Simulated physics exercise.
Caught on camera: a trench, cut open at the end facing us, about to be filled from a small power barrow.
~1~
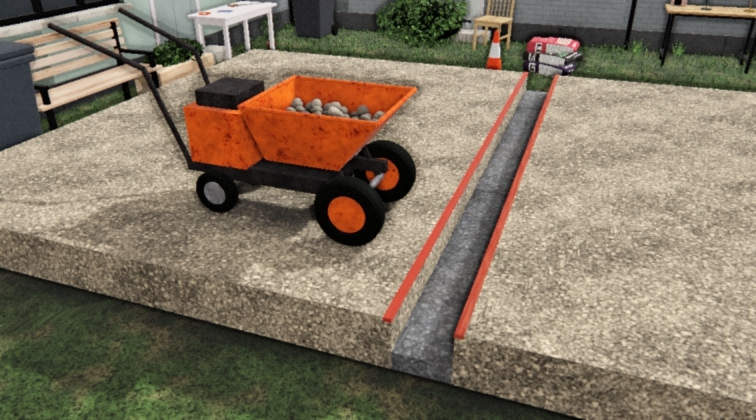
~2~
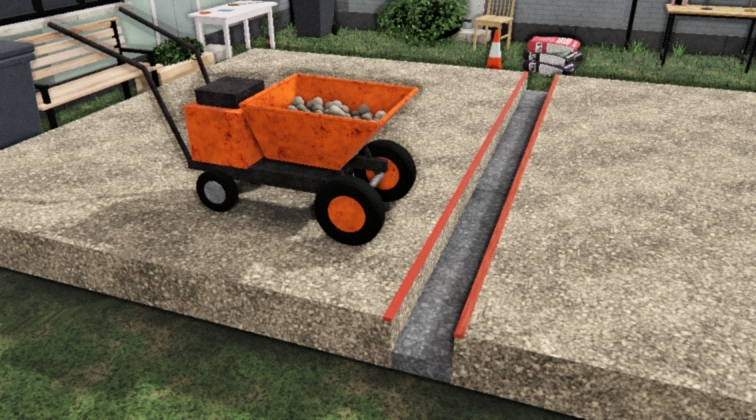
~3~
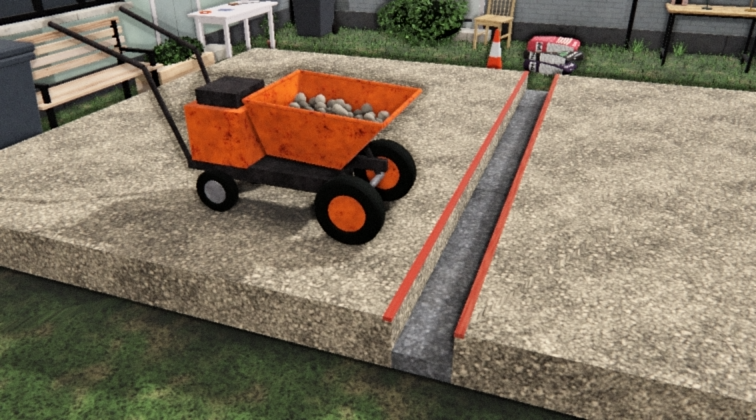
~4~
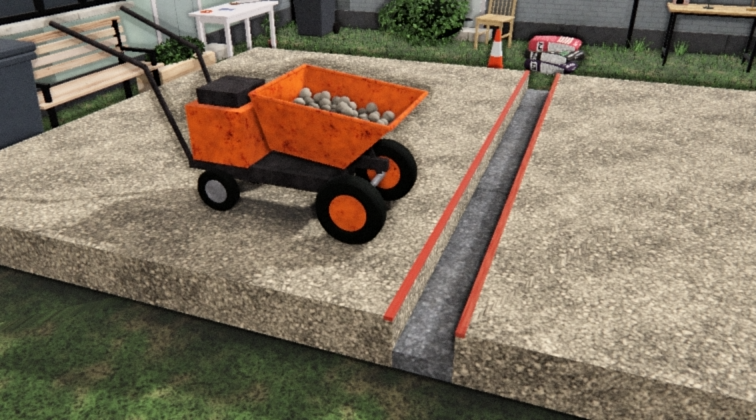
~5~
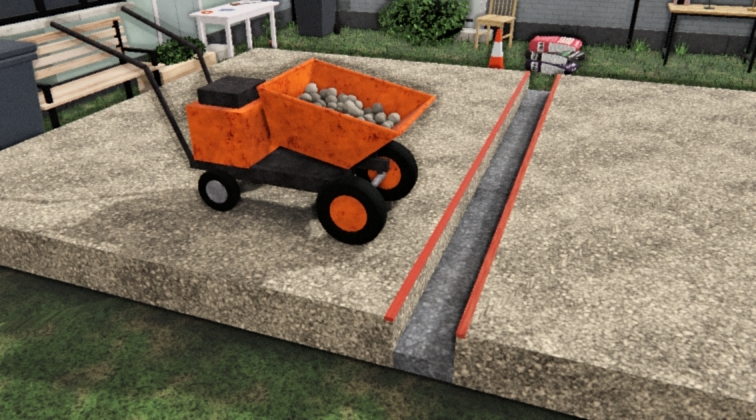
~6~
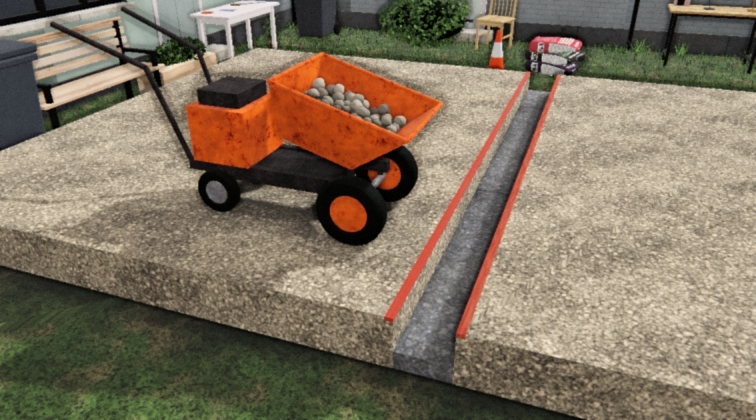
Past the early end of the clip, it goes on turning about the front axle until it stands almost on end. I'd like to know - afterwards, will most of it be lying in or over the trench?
Yes, the load ends chiefly in the trench.
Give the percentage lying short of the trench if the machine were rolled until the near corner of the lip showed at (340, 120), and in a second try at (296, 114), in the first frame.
First spot: 0 %, second spot: 50 %.
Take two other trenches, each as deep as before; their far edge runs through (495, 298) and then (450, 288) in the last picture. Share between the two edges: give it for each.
100 and 20 percent.
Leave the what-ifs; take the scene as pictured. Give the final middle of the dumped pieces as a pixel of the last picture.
Roughly at (482, 256), give or take.
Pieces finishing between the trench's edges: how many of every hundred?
It comes to around 70 percent.
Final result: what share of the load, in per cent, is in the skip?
I reckon some 0 percent.
Soon after the last picture, skip tipped steeply; all in the skip.
A little later, skip tipped right over; most in the skip; about a quarter in or heaped over the trench; a small part beyond it; a stray few falling.
Later still, skip tipped right over; about two thirds in or heaped over the trench; about a third beyond it.
At rest, skip tipped right over; about two thirds in or heaped over the trench; about a third beyond it.
